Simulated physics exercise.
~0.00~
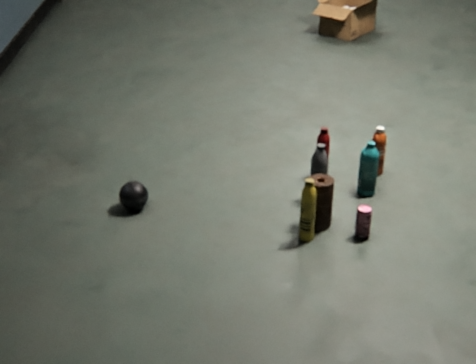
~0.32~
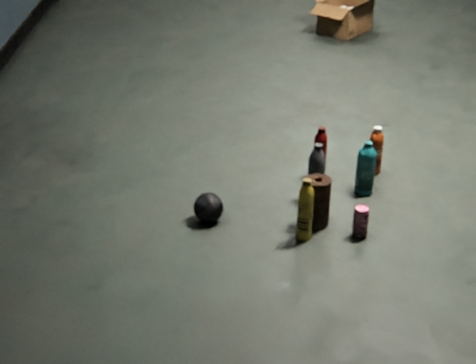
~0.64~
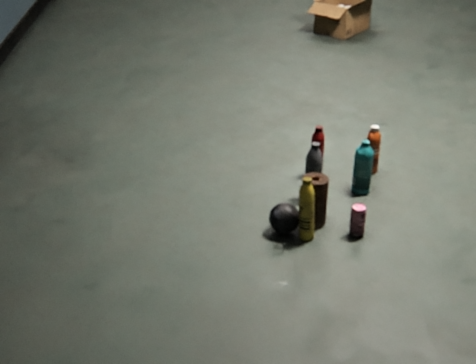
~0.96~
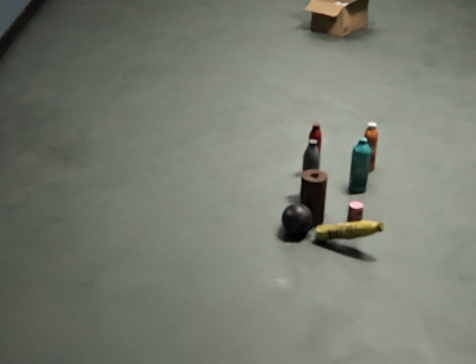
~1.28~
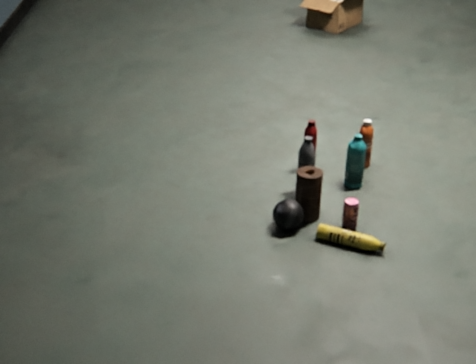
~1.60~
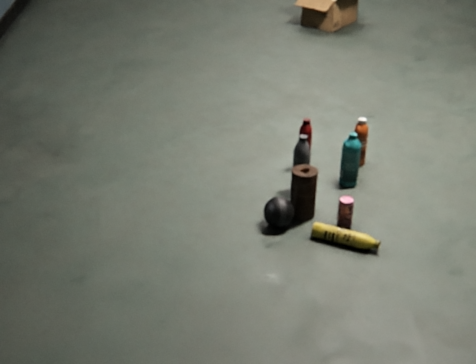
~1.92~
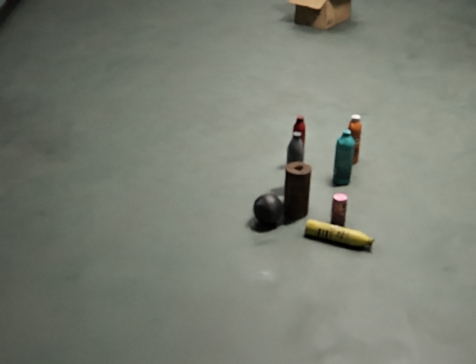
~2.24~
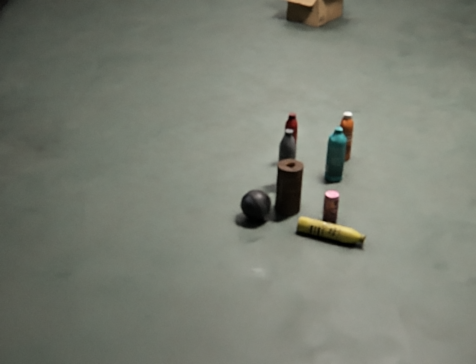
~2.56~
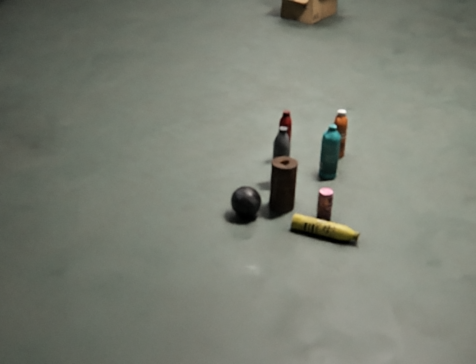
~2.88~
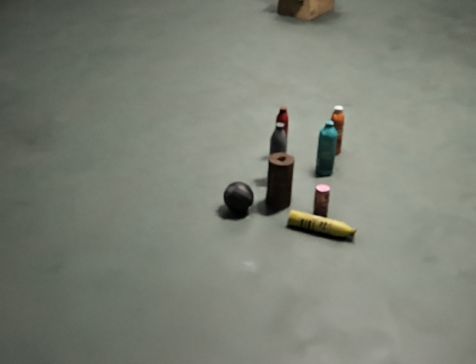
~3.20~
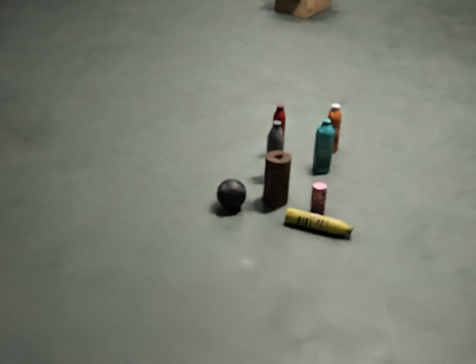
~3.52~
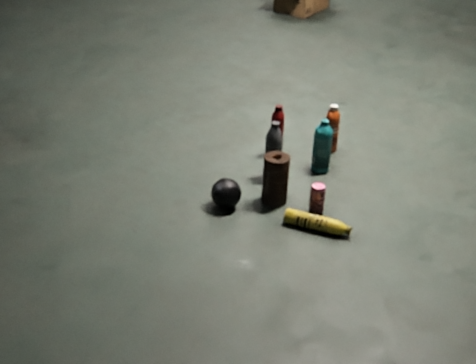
On a smooth grey floor, seen from above at an angle, a loose group of upright objects stands right of centre, with an open cardboard box at the top. A yellow bottle, a brown roll and a small pink can stand nearest, with grey, red, turquoise and orange bottles behind. A black ball rolls in from the left and strikes the yellow bottle, which topples to the right and comes to lie in front of the pink can. The ball stops beside the roll, then drifts slowly back left as the view shifts. The other objects remain standing.
